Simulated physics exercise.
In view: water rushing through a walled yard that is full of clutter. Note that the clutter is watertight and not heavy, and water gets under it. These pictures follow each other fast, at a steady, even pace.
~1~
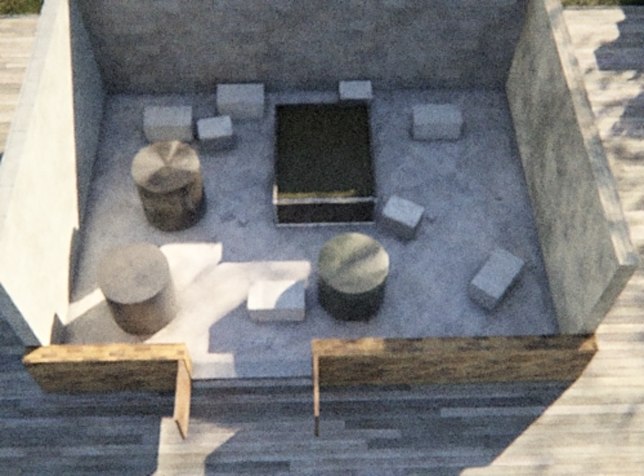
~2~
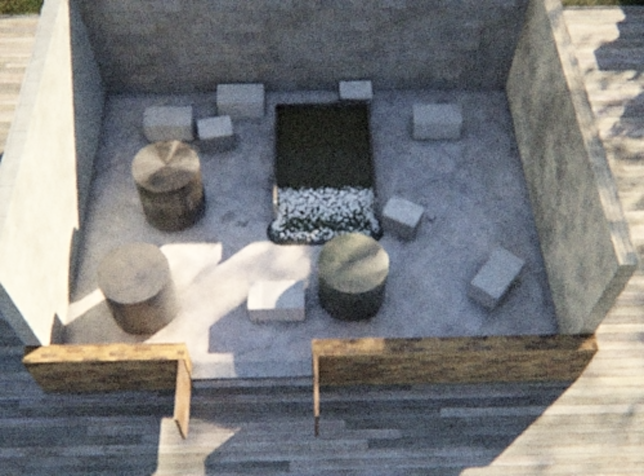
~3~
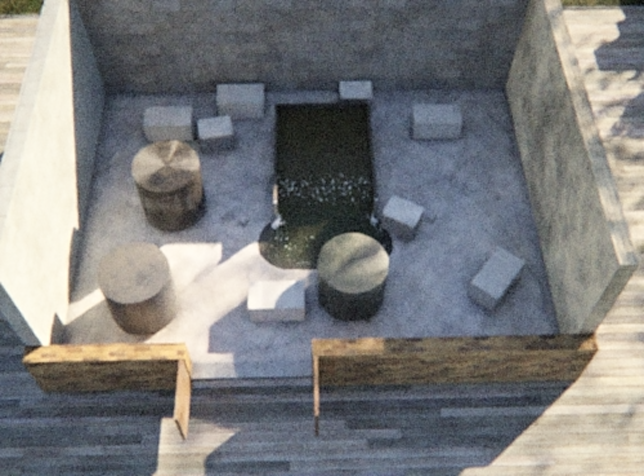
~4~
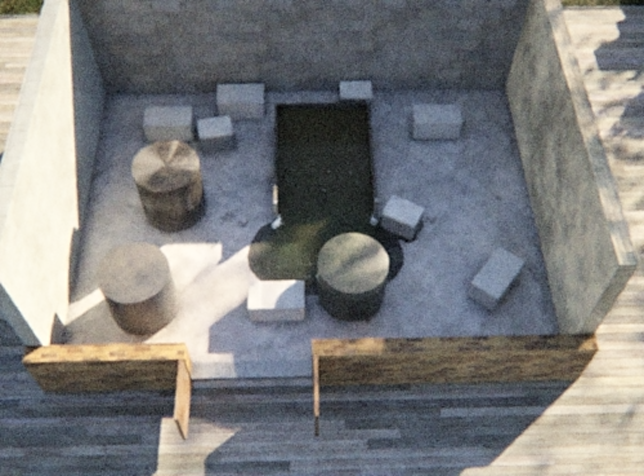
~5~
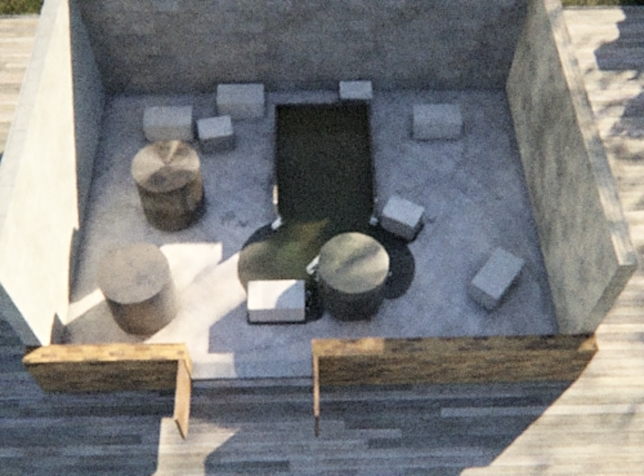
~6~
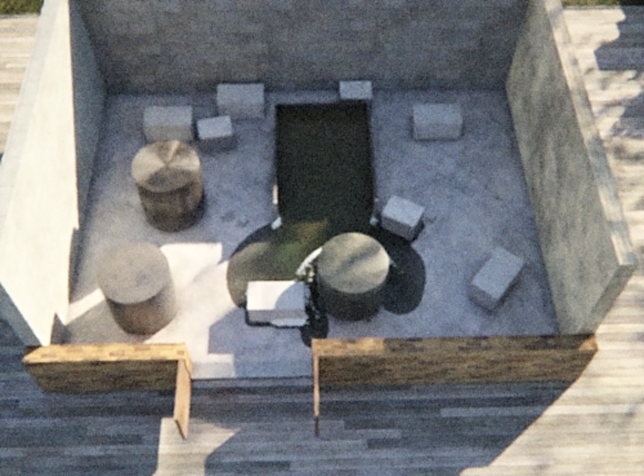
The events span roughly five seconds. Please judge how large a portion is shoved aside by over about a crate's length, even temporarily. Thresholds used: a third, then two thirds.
Fewer than a third of the things get pushed well away.
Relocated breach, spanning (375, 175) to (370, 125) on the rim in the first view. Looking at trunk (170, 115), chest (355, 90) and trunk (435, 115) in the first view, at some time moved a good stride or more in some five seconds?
First stays short of it, second covers that distance, third covers that distance.
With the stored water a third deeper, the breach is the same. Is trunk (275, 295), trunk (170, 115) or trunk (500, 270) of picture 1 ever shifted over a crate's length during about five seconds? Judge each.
One: Passed the mark. Two: Stayed below the mark. Three: Passed the mark.
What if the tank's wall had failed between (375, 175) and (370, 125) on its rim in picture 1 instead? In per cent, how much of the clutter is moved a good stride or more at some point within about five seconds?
I'd say near 40 %.
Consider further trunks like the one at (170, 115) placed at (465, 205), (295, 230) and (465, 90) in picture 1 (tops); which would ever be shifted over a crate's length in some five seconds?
Stays put, shoved clear, stays put.
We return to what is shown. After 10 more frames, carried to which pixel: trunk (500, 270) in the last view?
Near (526, 282).
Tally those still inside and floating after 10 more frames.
That makes 0.
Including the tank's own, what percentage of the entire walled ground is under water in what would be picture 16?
My guess is around 40 per cent.
A moment on, 0 of 8 are well off their spots; 0 afloat.
Next, 1 of 8 are well off their spots; 0 afloat.
Later, 2 of 8 are well off their spots; 1 afloat.
In the end, 2 of 8 are well off their spots, and 2 have been at some point; 1 afloat.
